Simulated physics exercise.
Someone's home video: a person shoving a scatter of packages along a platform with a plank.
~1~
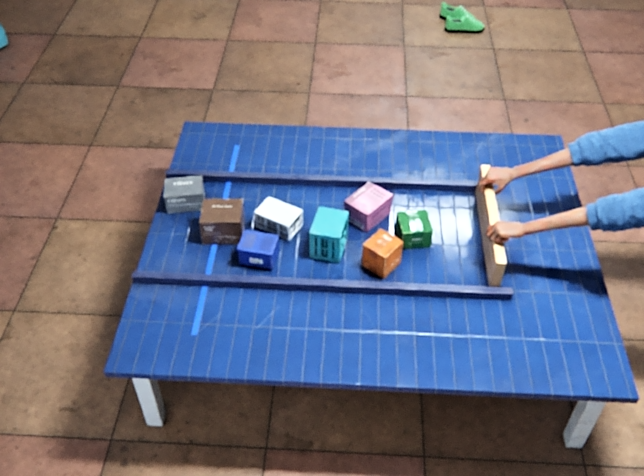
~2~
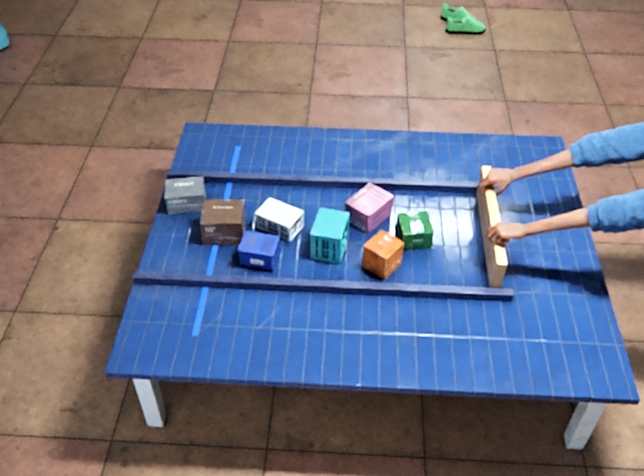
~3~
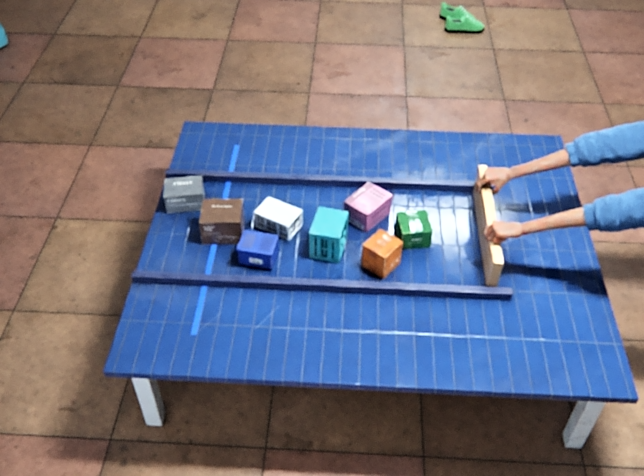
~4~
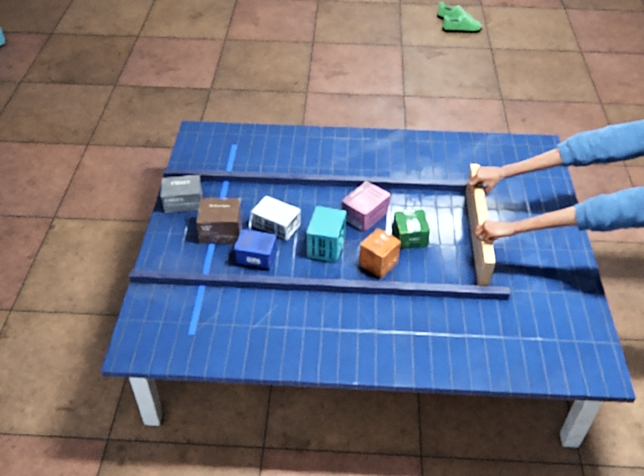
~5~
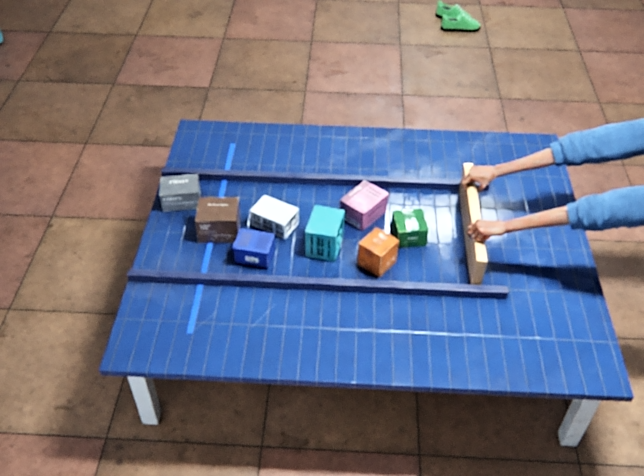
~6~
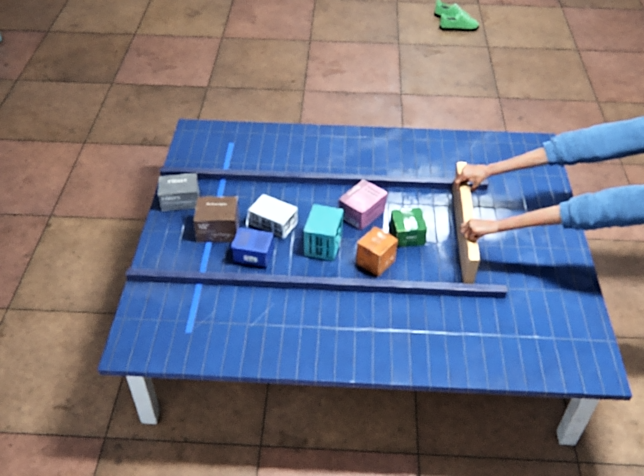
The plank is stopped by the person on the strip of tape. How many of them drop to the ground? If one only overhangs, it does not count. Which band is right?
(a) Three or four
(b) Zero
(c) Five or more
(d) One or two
(a) Three or four.
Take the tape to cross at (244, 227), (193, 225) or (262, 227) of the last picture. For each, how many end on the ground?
It would be 0, 4 and 0.
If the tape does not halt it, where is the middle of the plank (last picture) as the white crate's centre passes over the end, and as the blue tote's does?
Roughly (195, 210); for the second one, roughly (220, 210).
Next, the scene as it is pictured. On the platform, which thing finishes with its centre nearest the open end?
Answer: The white crate.
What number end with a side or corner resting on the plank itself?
It's touching 3 at the end.
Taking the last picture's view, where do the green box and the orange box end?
The green box at (197, 219), the orange box at (189, 250).
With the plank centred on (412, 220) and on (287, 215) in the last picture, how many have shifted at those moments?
The first number is 1, the next one 7.
Soon after, none off yet; grey box at rest near (179, 192); brown box at rest near (217, 219); blue tote at rest near (253, 248).
After that, none off yet; grey box at rest near (179, 192); brown box displaced a little near (212, 219); blue tote displaced about its own width near (216, 251).
In the end, the number that fall off is three or four; gone, blue tote, brown box and grey box.
